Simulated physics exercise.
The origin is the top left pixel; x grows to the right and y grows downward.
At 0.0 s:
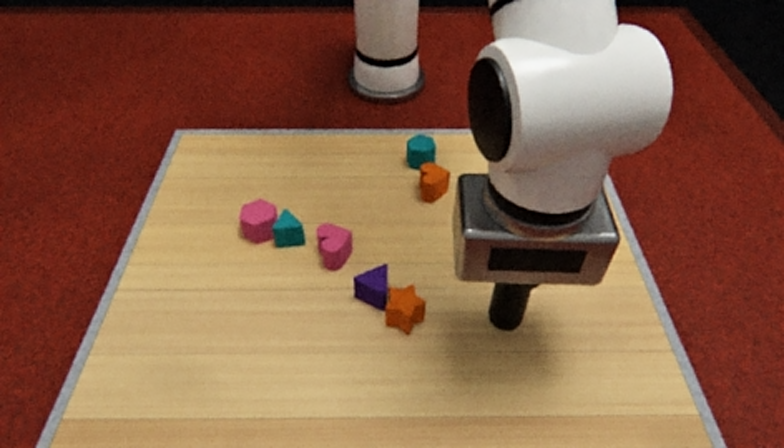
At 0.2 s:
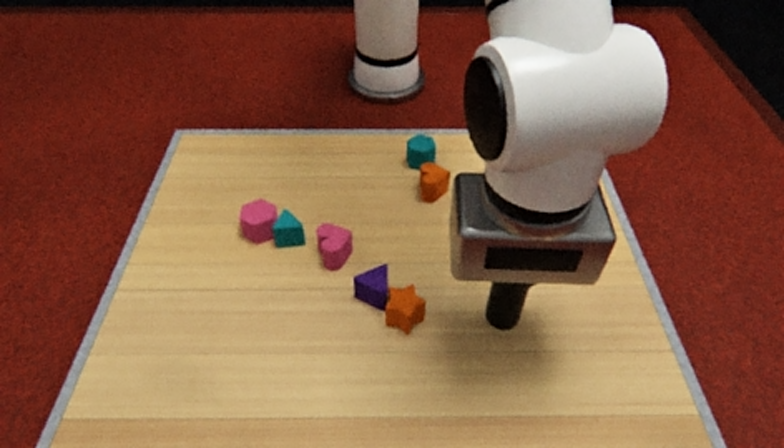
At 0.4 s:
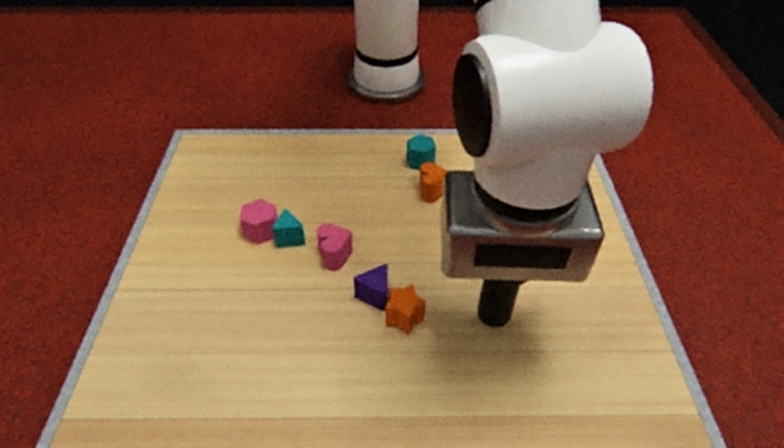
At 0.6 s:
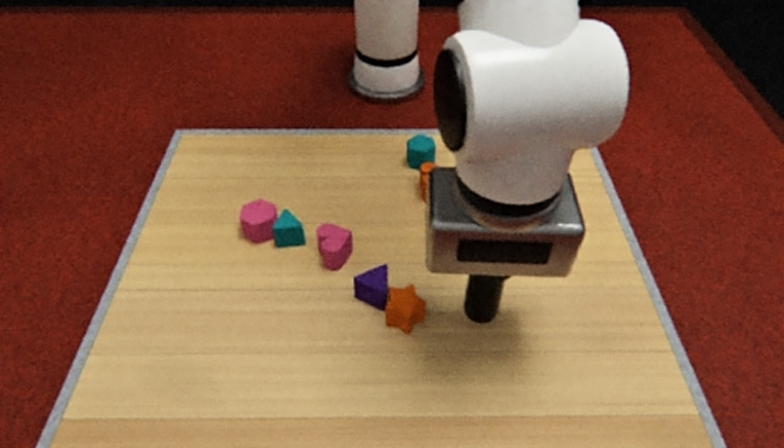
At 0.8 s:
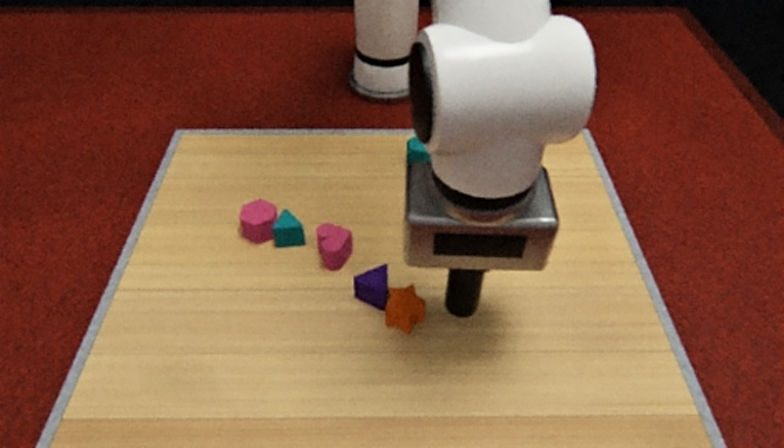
On a pale wooden board set on a red surface, a white robotic arm holds a dark post upright to the right of an orange star, with purple, pink, teal and other orange blocks nearby. The arm shifts slightly left, then moves farther left toward the star, while the blocks stay still.
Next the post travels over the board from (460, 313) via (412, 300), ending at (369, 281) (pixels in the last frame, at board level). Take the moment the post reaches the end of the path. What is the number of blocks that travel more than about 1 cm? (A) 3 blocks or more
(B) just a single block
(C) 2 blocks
C - 2 blocks.
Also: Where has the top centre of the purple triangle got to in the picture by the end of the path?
When the path ends, it will be at (344, 275).
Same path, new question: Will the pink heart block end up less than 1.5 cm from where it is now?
My answer is yes.
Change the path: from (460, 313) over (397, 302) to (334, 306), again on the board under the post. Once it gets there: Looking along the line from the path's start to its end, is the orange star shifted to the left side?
Yes, that is how it ends up.
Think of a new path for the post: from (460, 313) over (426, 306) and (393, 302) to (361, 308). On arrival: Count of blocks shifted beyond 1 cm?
My prediction: Two blocks.
The first path, step by step. One third of the way, post at (426, 297); orange star at (400, 299).
Two thirds of the way, post at (396, 286); purple triangle at (364, 278), turned 20° clockwise; orange star at (386, 300), turned 40° anticlockwise.
At the end, post at (369, 273); pink heart block unmoved; purple triangle at (344, 275), turned 45° anticlockwise; orange star at (386, 300), turned 45° anticlockwise.
